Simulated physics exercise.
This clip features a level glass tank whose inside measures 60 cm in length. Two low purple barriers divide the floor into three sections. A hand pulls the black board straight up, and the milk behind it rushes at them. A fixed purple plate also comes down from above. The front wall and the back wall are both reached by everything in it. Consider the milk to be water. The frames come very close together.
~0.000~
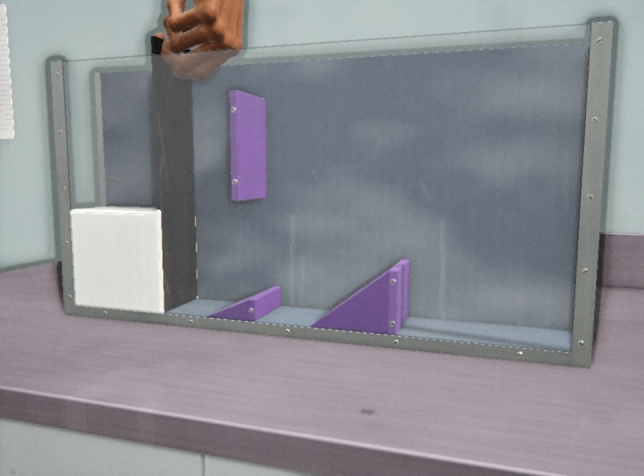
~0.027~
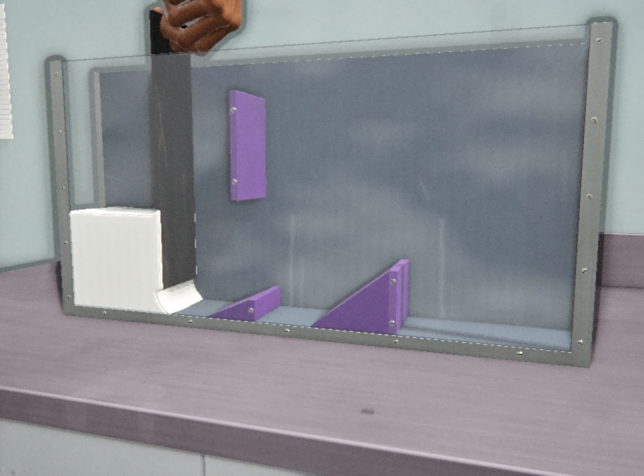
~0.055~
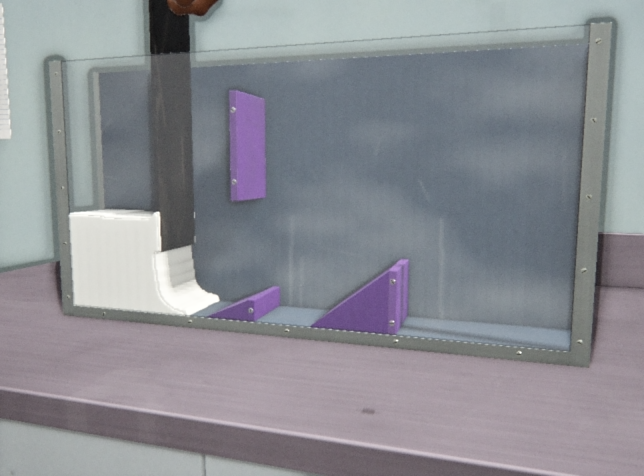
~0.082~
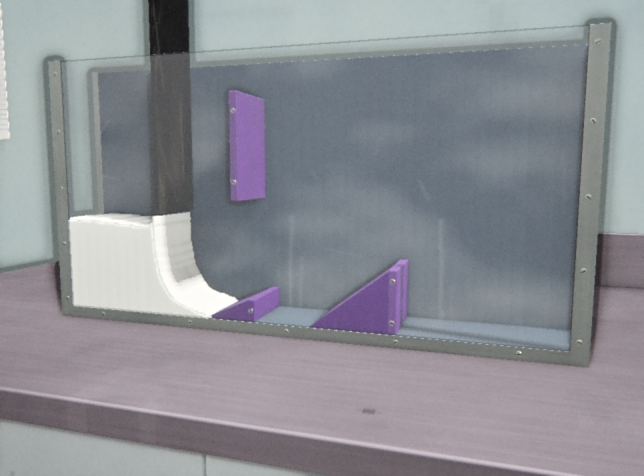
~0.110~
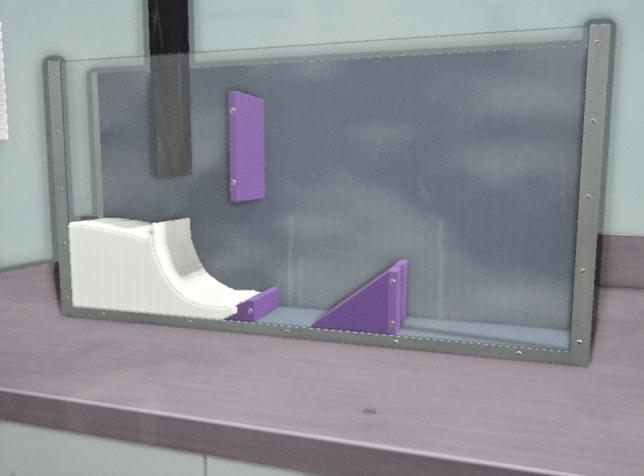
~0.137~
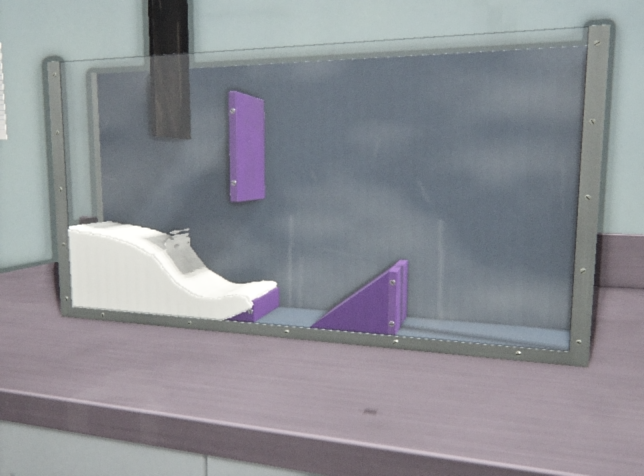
The footage shows a hand pulling a black board straight up inside a glass tank, releasing white liquid from the left side, which surges rightward along the floor and climbs onto the smaller purple ramp as its upper surface slopes down.
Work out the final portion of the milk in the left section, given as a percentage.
About 60 per cent ends in the left section.
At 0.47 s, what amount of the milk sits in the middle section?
34 %.
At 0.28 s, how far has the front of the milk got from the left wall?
Roughly 42 centimetres out.
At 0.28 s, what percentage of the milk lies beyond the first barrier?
Around 22 percent at that time.
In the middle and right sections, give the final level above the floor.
Depths: About 4.0 cm, about 1.5 cm.
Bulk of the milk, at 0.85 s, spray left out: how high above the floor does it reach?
About 5.5 cm.
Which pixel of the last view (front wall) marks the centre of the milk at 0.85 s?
Roughly at pixel (254, 305).
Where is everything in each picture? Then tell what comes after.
Level at the left end (77, 212); front at (159, 310); board bottom (162, 311); the first barrier (ramped) has its top at (251, 302); the second barrier (ramped) has its top at (393, 273), in the first picture.
Level at the left end (77, 213); front at (168, 311); board bottom (160, 288), in the second picture.
Level at the left end (76, 216); front at (185, 313); board bottom (159, 251), in the third picture.
Level at the left end (76, 220); front at (205, 315); board bottom (157, 212), in the fourth picture.
Level at the left end (75, 225); front at (220, 317); board bottom (155, 174), in the fifth picture.
Level at the left end (75, 231); front at (222, 317); board bottom (154, 134), in the sixth picture.
By 0.28 s 78 per cent is still short of the first barrier, 0 is over the second.
By 0.47 s 55 per cent is still short of the first barrier, 11 is over the second.
By 0.85 s 50 per cent is still short of the first barrier, 15 is over the second.
At rest it is 60 per cent left, 25 middle, 15 right.
